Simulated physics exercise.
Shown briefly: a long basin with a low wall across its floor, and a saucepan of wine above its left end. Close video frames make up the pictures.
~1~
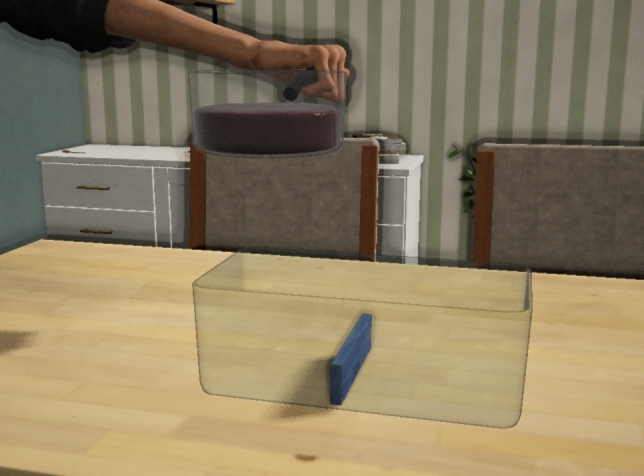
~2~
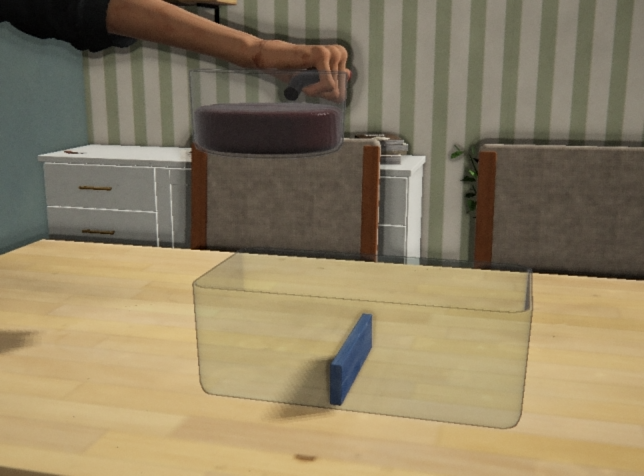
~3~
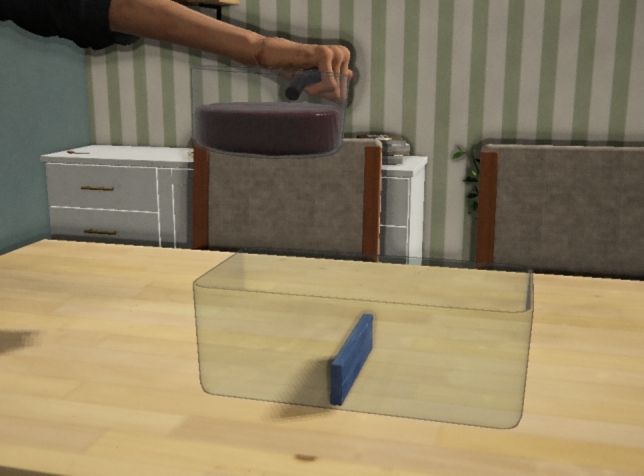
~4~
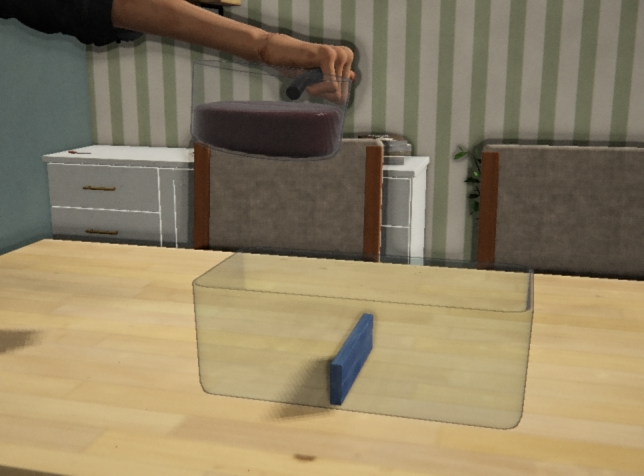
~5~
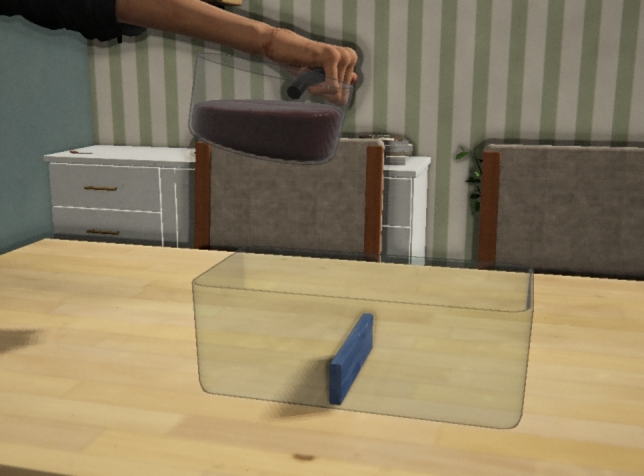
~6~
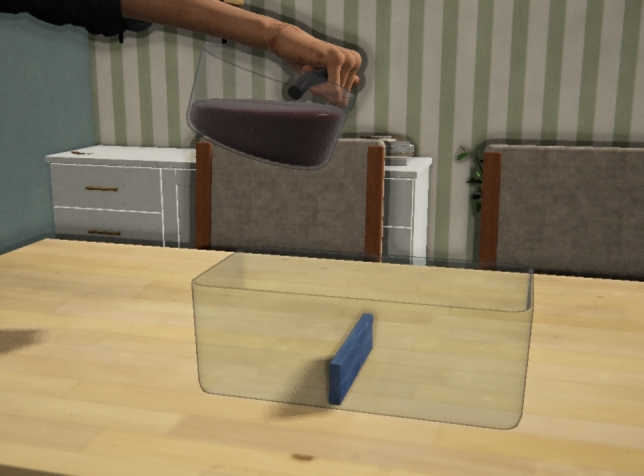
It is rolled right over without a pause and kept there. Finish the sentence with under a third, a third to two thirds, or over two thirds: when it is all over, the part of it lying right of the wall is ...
... over two thirds.
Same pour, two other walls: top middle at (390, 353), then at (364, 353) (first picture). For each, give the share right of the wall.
In order, some 50 and 80 in a hundred.
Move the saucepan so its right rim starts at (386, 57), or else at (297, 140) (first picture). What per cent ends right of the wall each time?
First about 95, then 20 per cent.
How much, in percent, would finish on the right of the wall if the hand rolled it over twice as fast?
Something like 85 percent.
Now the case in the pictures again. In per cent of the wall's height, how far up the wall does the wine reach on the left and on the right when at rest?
On the left it is 10 per cent, on the right 60.
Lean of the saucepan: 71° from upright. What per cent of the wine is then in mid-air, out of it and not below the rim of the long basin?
Near 35 in a hundred.
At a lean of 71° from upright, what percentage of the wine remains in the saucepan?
It works out to close to 60 percent.
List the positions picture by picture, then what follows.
Tilt 0°; pouring edge (343, 75); surface from (202, 107) to (341, 110); the long basin's rim runs from (219, 267) to (530, 289); the wall's top is at (353, 338), in the first picture.
Tilt 1°; pouring edge (344, 75); surface from (202, 107) to (342, 110), in the second picture.
Tilt 3°; pouring edge (346, 78); surface from (203, 106) to (342, 110), in the third picture.
Tilt 7°; pouring edge (348, 83); surface from (203, 105) to (343, 110), in the fourth picture.
Tilt 12°; pouring edge (349, 90); surface from (202, 103) to (343, 112), in the fifth picture.
Tilt 19°; pouring edge (351, 100); surface from (200, 102) to (345, 112), in the sixth picture.
A moment on, the saucepan is tipped part way and 61 per cent is still to pour, 0 is left of the wall and 5 right of it.
Next, the saucepan is tipped on its side and 17 per cent is still to pour, 3 is left of the wall and 64 right of it.
Then the saucepan is tipped on its side and 3 per cent is still to pour, 6 is left of the wall and 86 right of it.
Later the saucepan is tipped on its side and 0 per cent is still to pour, 8 is left of the wall and 91 right of it.
In the end 9 per cent lies left of the wall, 91 right of it and 1 outside.
